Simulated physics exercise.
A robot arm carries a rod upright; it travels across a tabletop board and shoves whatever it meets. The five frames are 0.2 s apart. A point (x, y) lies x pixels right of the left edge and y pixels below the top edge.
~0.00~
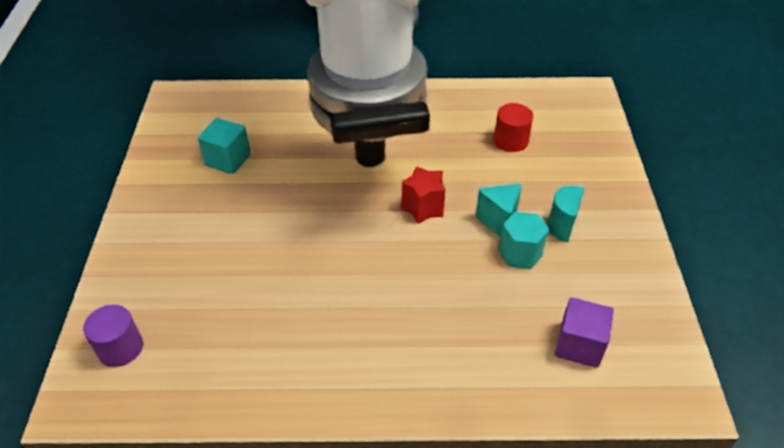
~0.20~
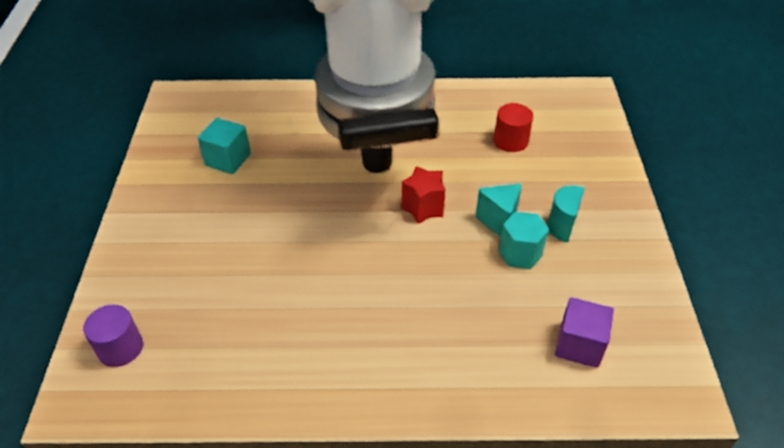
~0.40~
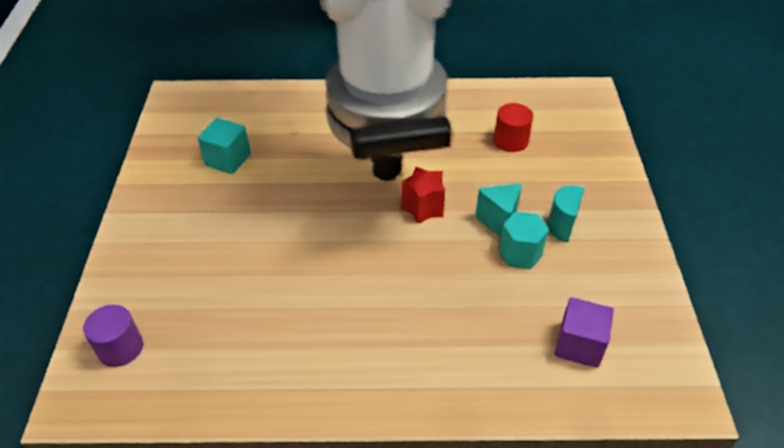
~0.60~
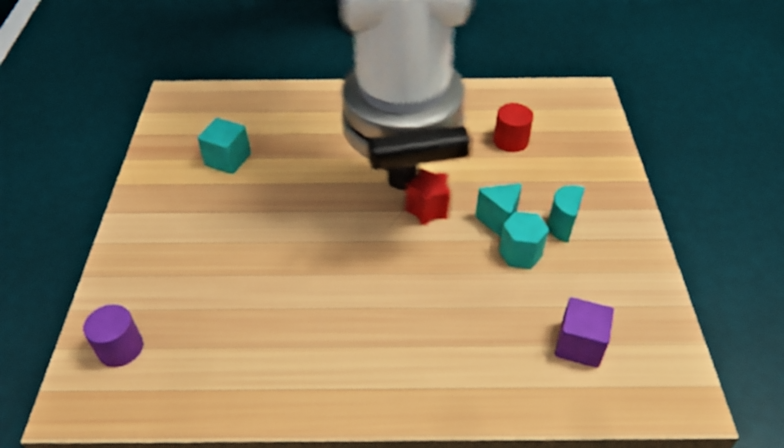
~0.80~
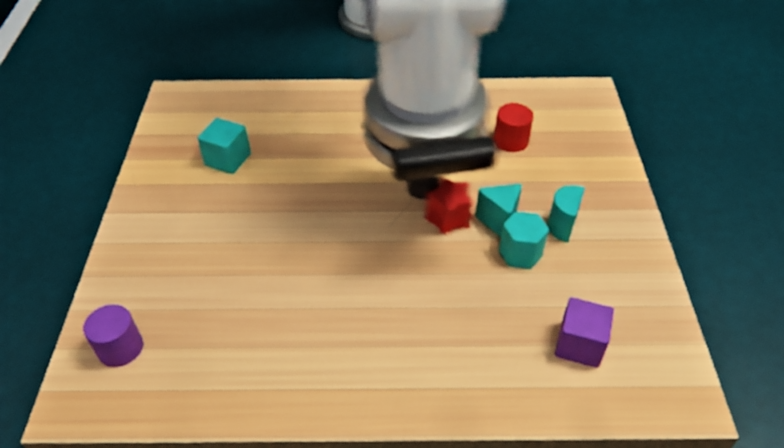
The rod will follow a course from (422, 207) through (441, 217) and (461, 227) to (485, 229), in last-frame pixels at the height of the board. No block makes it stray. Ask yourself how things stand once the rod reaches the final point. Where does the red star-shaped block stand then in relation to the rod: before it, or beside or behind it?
It is still in front.
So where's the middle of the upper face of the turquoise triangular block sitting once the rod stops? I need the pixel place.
Just about (547, 190).
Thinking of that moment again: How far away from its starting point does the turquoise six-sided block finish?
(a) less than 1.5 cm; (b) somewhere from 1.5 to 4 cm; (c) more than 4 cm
Option b.
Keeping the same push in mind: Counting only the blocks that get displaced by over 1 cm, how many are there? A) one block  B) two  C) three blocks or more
That would be C.
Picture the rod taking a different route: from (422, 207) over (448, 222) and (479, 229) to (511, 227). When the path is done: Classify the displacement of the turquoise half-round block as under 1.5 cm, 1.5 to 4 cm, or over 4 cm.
It moves a fair bit, 1.5 to 4 cm.
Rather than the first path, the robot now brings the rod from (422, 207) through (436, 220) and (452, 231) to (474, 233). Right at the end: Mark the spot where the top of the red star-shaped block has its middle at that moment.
I'd place it at (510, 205), taking the centre of its top.
What follows on the original path. Halfway along, rod (453, 205); red star-shaped block (486, 201), turned 20° anticlockwise; turquoise triangular block (518, 193), turned 15° clockwise.
At the end, rod (487, 212); red star-shaped block (522, 205), turned 25° anticlockwise; turquoise triangular block (547, 190); turquoise six-sided block (550, 230), turned 50° clockwise; turquoise half-round block (575, 198), turned 15° clockwise.
